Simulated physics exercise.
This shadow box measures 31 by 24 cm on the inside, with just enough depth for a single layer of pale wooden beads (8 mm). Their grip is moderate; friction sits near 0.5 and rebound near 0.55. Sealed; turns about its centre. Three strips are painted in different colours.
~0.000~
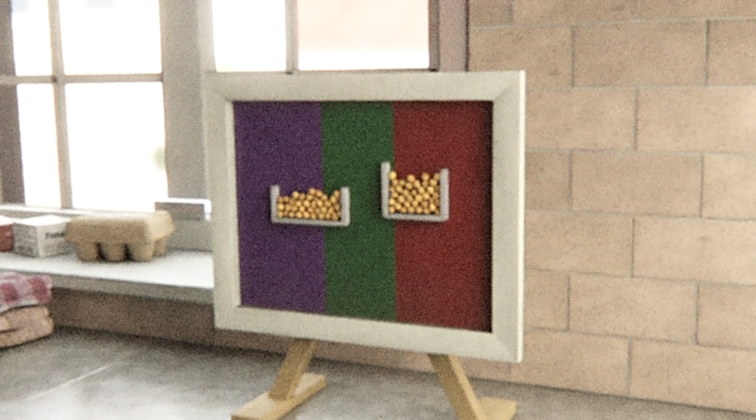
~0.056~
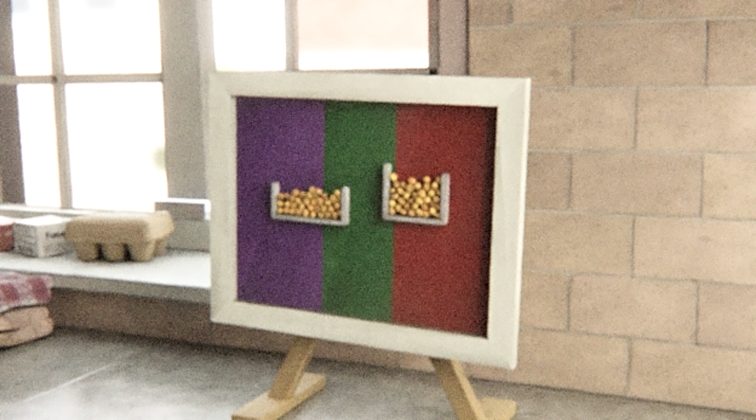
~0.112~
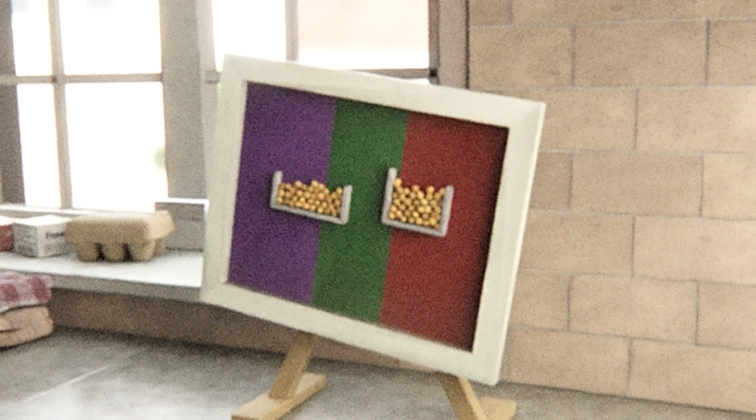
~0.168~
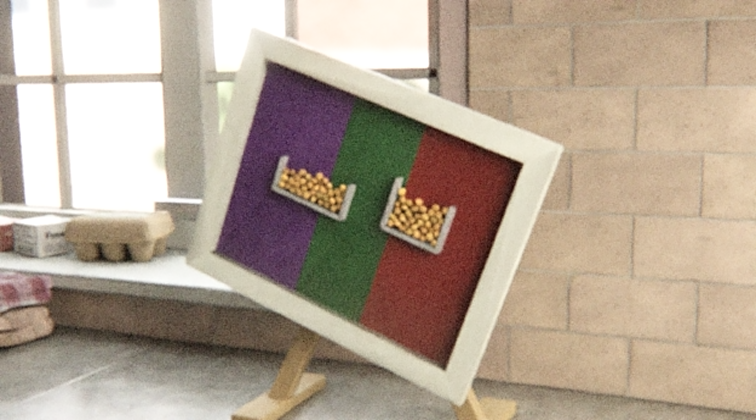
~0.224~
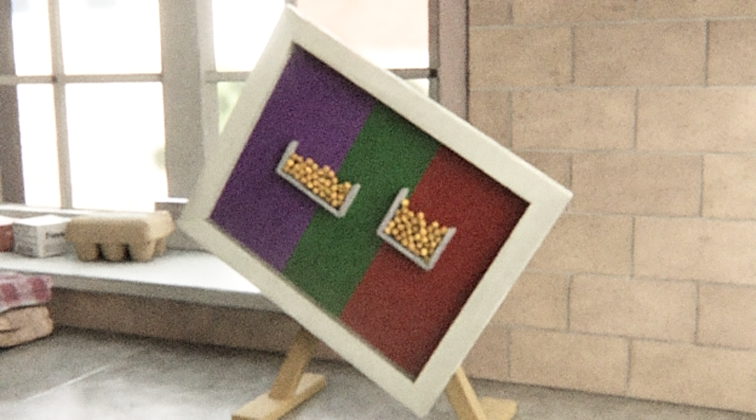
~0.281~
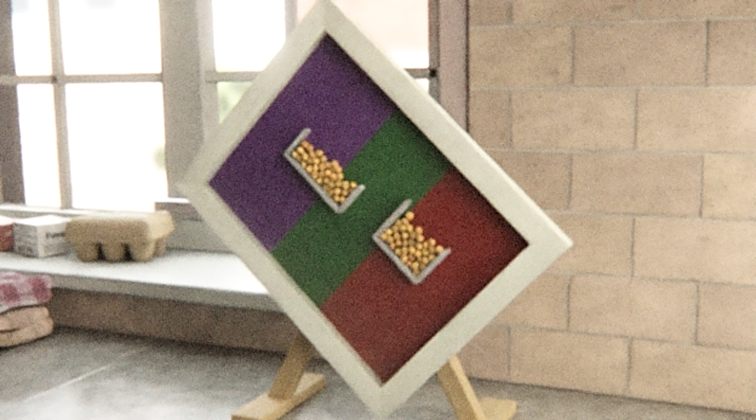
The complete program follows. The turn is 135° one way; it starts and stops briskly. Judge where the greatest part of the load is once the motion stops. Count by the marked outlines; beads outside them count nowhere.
The greatest part is in the one marked red.
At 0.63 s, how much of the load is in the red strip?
55 per cent.
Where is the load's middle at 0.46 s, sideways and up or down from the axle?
2 cm right, 1 cm below.
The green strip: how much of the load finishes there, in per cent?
Something like 5 per cent finishes there.
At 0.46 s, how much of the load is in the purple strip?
I'd guess near 30 in a hundred.
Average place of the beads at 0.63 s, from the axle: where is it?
Offset approx. 2 cm right, 5 cm below.
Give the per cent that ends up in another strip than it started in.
Close to 55 % end up somewhere else.
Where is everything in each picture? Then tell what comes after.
In the first frame, level; about 70 beads; load centre (361, 201); top bead (438, 177); red (444, 215), purple (279, 206), green (358, 210).
In the second frame, turned 2° clockwise; load centre (362, 201); top bead (393, 177).
In the third frame, turned 9° clockwise; load centre (363, 202); top bead (397, 183); wall ends (278, 174) to (348, 188), (393, 171) to (449, 188).
In the fourth frame, turned 20° clockwise; load centre (364, 203); top bead (286, 171).
In the fifth frame, turned 32° clockwise; load centre (366, 206); top bead (294, 157).
In the sixth frame, turned 44° clockwise; load centre (367, 208); top bead (304, 145); red (420, 277), purple (299, 145), green (358, 210).
After 0.46 s, it stands 82° clockwise; the beads' middle is 2 cm right of and 1 cm below the centre; red 50 %, purple 30 %, green 20 %.
After 0.63 s, it stands 117° clockwise; the beads' middle is 2 cm right of and 5 cm below the centre; red 55 %, purple 15 %, green 30 %.
After 0.79 s, it stands 135° clockwise; the beads' middle is 1 cm right of and 12 cm below the centre; red 70 %, green 30 %.
All still by 1.5 s, it stands 135° clockwise; red 95 %, purple 0 %, green 5 %.
